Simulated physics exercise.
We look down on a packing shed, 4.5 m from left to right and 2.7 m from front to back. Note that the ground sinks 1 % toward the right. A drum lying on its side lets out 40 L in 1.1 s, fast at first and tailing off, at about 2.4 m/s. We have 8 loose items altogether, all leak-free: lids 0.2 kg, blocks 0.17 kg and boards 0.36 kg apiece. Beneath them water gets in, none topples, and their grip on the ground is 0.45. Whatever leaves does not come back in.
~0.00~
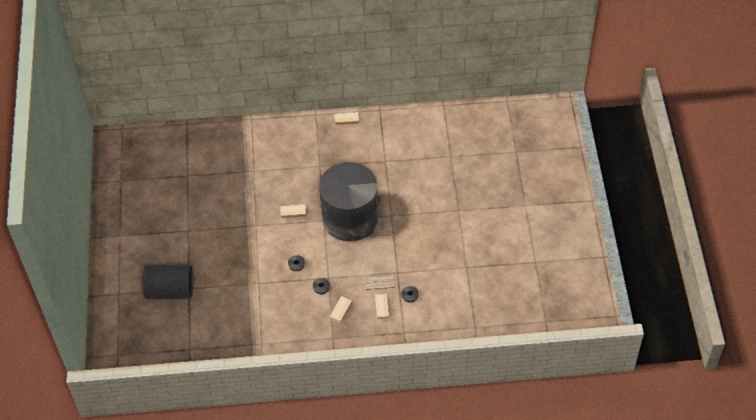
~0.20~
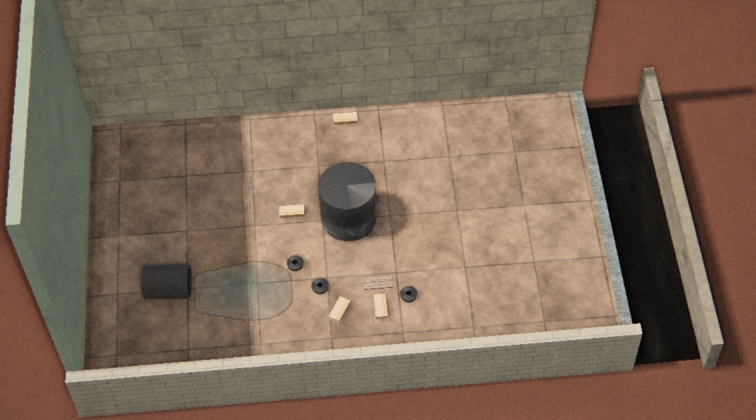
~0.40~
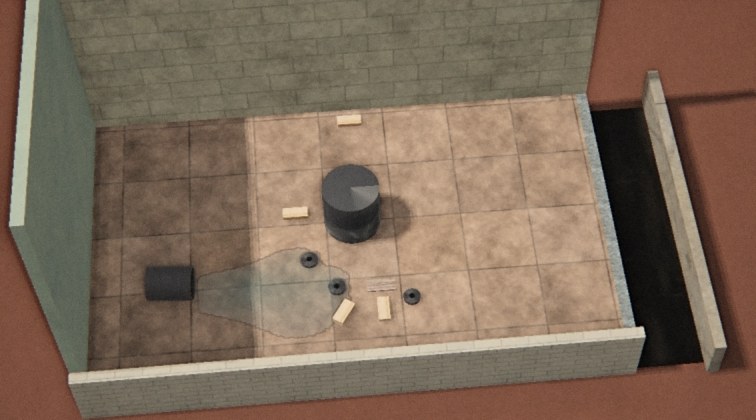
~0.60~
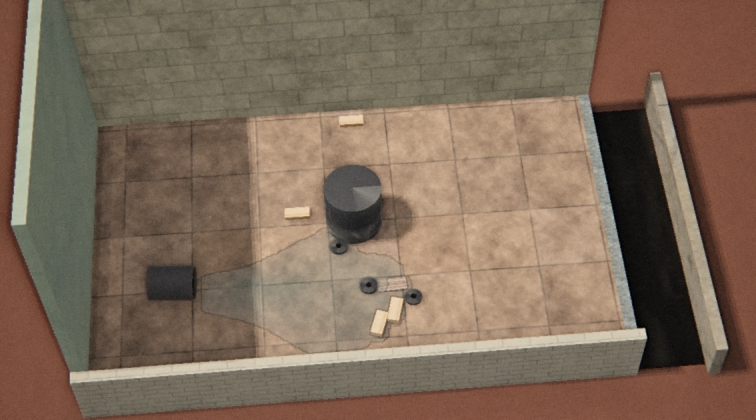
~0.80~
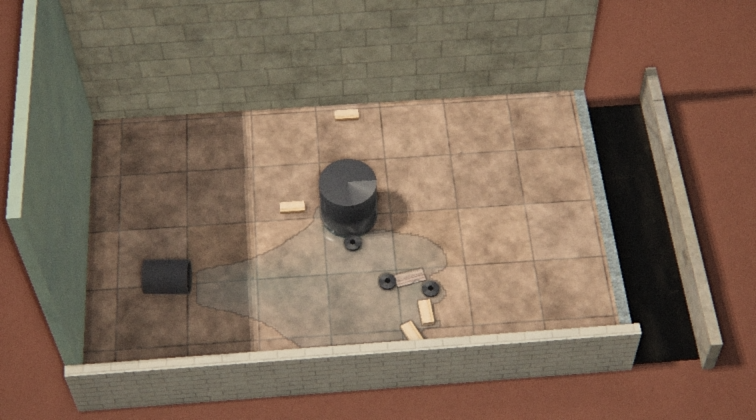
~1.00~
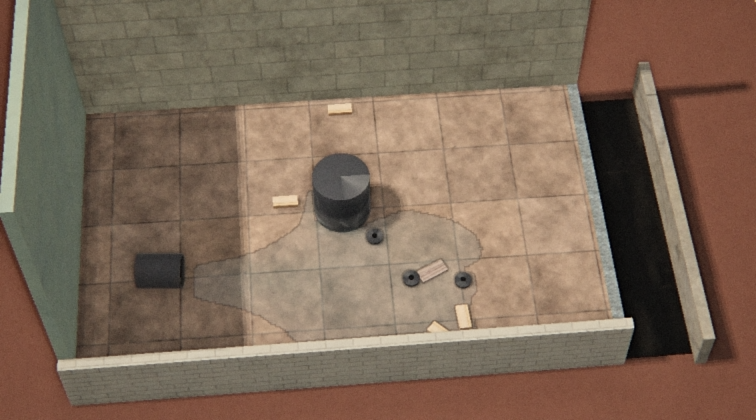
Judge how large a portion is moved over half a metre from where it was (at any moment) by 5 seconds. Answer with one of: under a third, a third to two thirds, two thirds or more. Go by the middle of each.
Two thirds or more.
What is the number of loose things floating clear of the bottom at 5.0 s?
Count: 0.
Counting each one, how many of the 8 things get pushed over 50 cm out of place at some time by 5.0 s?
Count: 6.
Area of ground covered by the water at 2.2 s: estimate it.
Somewhere about 2.5 m2, give or take.
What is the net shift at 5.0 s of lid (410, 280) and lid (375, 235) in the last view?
Log: Item 1 gone out; item 2 gone out.
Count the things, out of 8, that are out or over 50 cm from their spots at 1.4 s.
Answer: 6.
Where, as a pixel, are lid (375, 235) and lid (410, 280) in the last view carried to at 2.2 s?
Near (580, 204) and (622, 288).
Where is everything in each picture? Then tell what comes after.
A block at (341, 309) rests on the ground; a lid at (321, 285), on the bottom; water covers 0.0 m2; 0 of 8 have shifted, in the first frame.
A block at (339, 309), on the bottom; a lid at (320, 285) rests on the ground; water covers 0.4 m2; 0 of 8 have shifted, in the second frame.
A block at (344, 311) rests on the ground; a lid at (337, 286), on the bottom, 12 cm from its start; water covers 0.8 m2; 2 of 8 have shifted, in the third frame.
A block at (379, 322) rests on the ground, 32 cm from its start; a lid at (369, 285) floats, 38 cm from its start; 1.3 m2 under water; 5 of 8 have shifted, in the fourth frame.
A block at (412, 333) rests on the ground, 68 cm from its start; a lid at (388, 281) floats, 58 cm from its start; 1.8 m2 under water; 6 of 8 have shifted, in the fifth frame.
A block at (441, 333) floats, 97 cm from its start; a lid at (411, 278), afloat, 84 cm from its start; water covers 2.2 m2; 6 of 8 have shifted, in the sixth frame.
After 1.4 s 6 of 8 are over 50 cm from their spots; 4 afloat.
After 2.2 s 6 of 8 are over 50 cm from their spots; 1 afloat.
After 3.5 s 6 of 8 are over 50 cm from their spots; 0 afloat.
After 5.0 s 6 of 8 are over 50 cm from their spots, and 6 have been at some point; 0 afloat.
